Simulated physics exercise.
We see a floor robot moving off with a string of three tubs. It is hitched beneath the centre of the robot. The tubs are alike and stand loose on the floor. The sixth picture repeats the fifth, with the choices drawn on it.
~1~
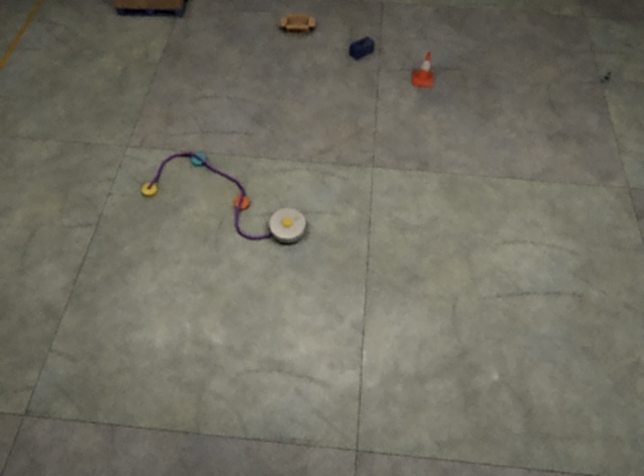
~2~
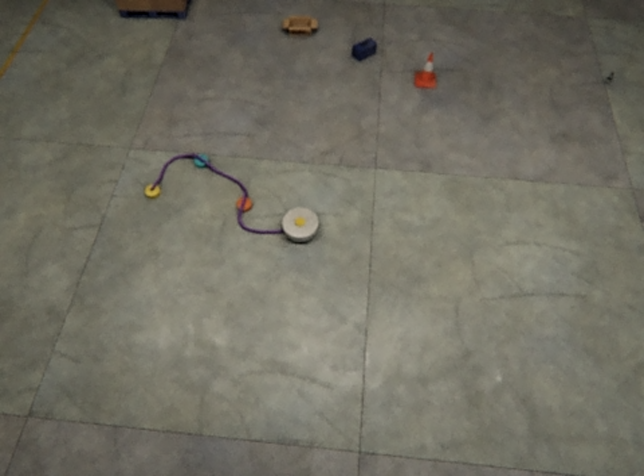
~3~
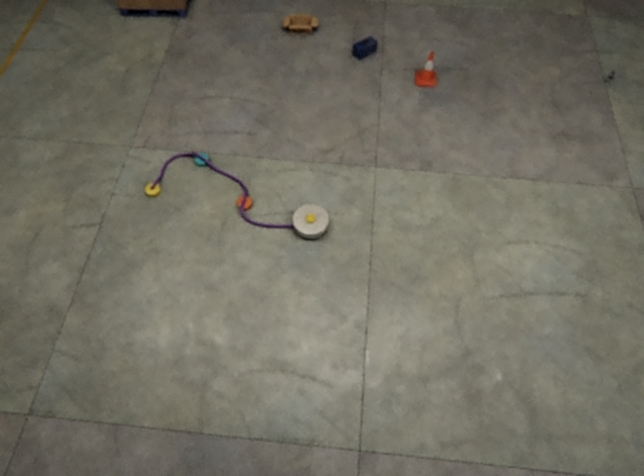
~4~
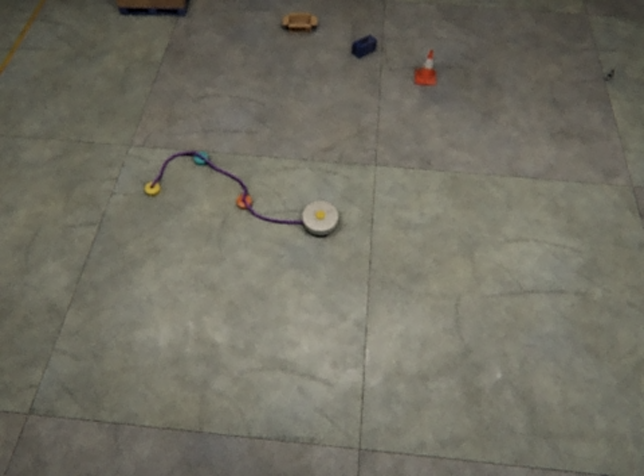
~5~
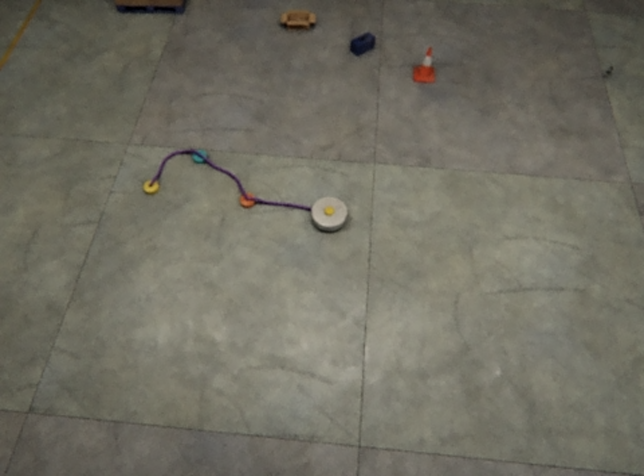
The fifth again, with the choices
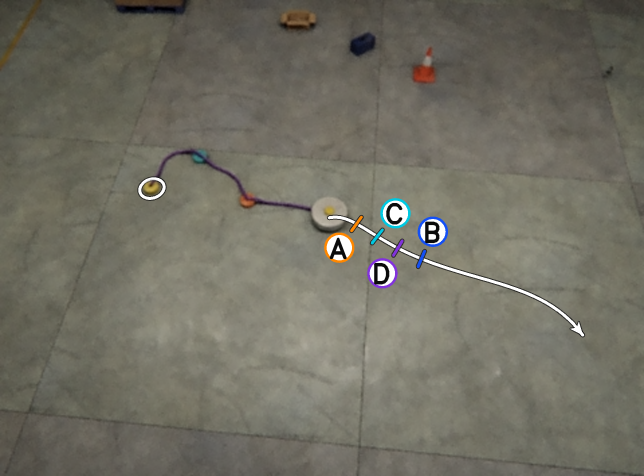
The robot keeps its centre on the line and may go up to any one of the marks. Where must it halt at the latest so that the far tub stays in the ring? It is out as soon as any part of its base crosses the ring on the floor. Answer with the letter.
As far as tick C.
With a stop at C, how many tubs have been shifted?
Two.
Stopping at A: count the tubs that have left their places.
Two.
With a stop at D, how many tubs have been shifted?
Three.
On the marked copy, A at (357, 224); B at (421, 259); C at (377, 236); D at (398, 248); the ring at (152, 188); the route from (329, 218) via (454, 270) to (583, 335).
Following C. Soon after the start, robot (348, 216); yellow tub (151, 187); turquoise tub (205, 161); orange tub (267, 196).
Later, robot (364, 225); yellow tub (151, 187); turquoise tub (218, 169); orange tub (285, 198).
In the end, robot (378, 233); yellow tub (151, 187); turquoise tub (230, 175); orange tub (300, 202); the ringed tub at the far end is still in its ring.
As for the rest, A is safe but short; B drags the last tub to (187, 188); D drags the last tub to (166, 186).
